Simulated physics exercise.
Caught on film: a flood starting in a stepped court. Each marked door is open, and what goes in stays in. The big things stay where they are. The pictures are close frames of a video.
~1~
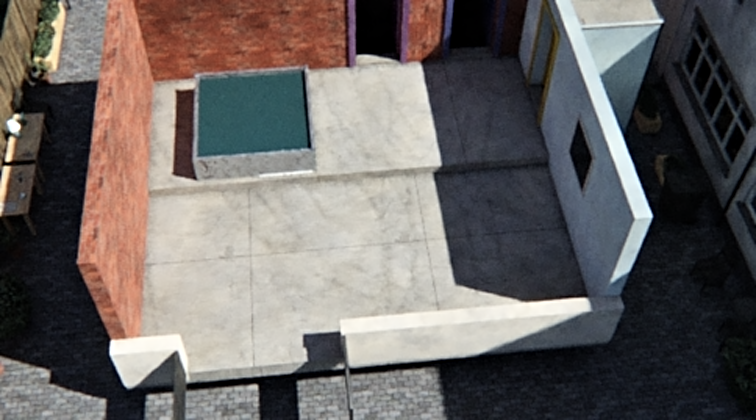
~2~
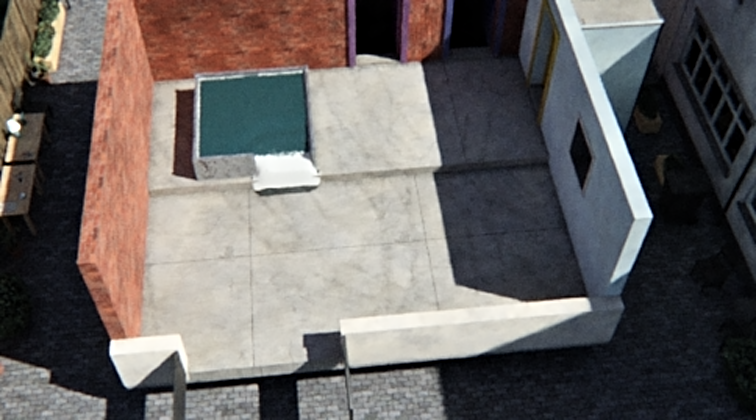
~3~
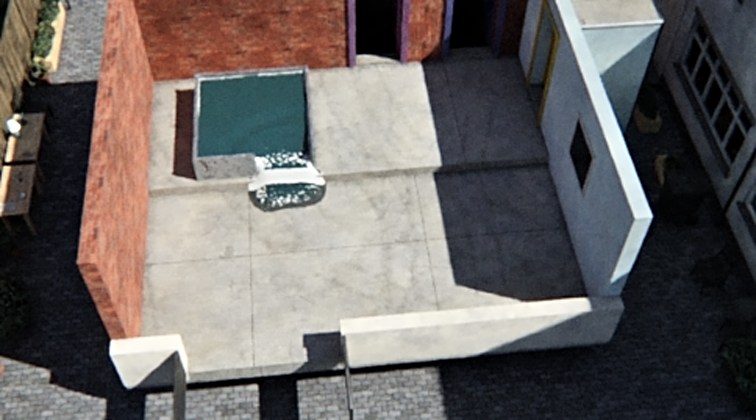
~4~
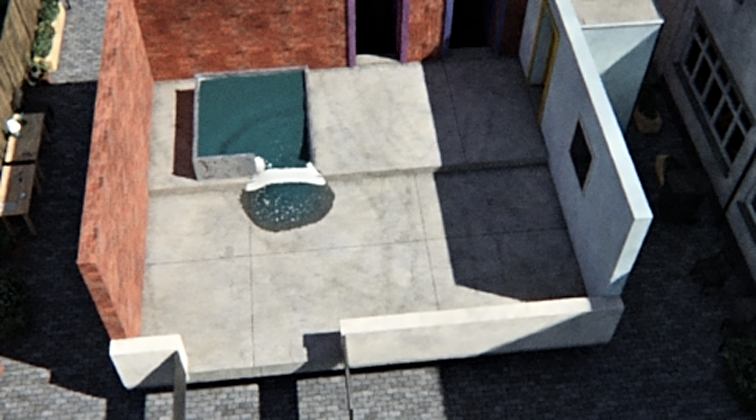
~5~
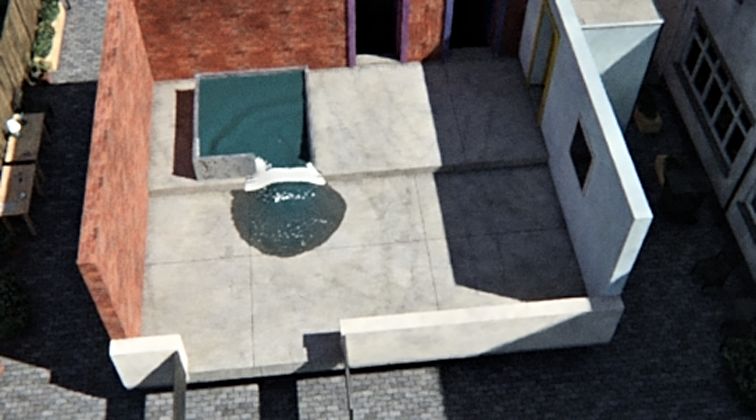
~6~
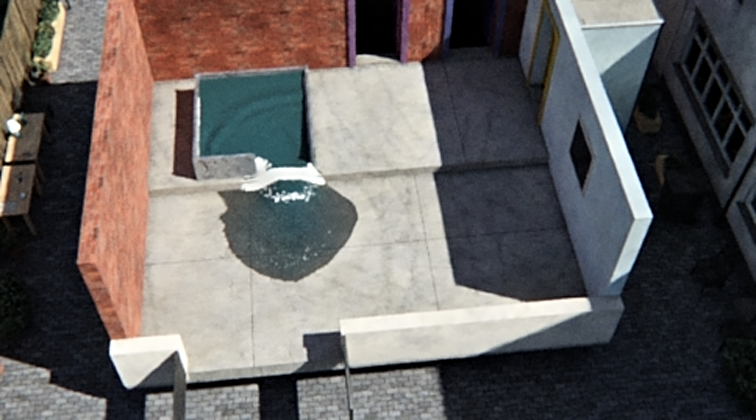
Water pouring from a gap in the front of a raised square tank, spreading in a dark fan across a pale walled court.
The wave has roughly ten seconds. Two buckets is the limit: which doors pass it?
The yellow door admits no more than that; the blue door admits no more than that; the purple door admits no more than that.
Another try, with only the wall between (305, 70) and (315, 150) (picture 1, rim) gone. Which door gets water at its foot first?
It is the one in purple.
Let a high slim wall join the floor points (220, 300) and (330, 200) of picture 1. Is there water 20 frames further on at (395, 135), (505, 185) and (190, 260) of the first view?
As listed: Clear, under water, under water.
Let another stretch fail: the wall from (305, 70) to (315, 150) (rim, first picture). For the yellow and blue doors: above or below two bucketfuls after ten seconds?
One by one: The yellow one lets more in, the blue one takes more.
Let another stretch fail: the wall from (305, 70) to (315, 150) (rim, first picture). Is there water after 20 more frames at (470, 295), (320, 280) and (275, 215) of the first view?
In turn: Flooded, no water, not flooded.
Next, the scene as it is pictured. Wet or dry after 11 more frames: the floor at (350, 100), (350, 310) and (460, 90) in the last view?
In that order: No water, awash, not flooded.
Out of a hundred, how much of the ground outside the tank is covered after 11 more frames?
About 30 per cent.
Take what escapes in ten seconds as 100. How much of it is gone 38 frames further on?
About 70 per cent.
A moment on, water covers 20 % of the floor; the yellow door not reached, the blue door not reached, the purple door not reached.
Next, water covers 30 % of the floor; the yellow door not reached, the blue door not reached, the purple door not reached.
Then, water covers 35 % of the floor; the yellow door not reached, the blue door not reached, the purple door not reached.
Later, water covers 50 % of the floor; the yellow door not reached, the blue door not reached, the purple door not reached.
In the end, water covers 60 % of the floor; the yellow door not reached, the blue door not reached, the purple door not reached.
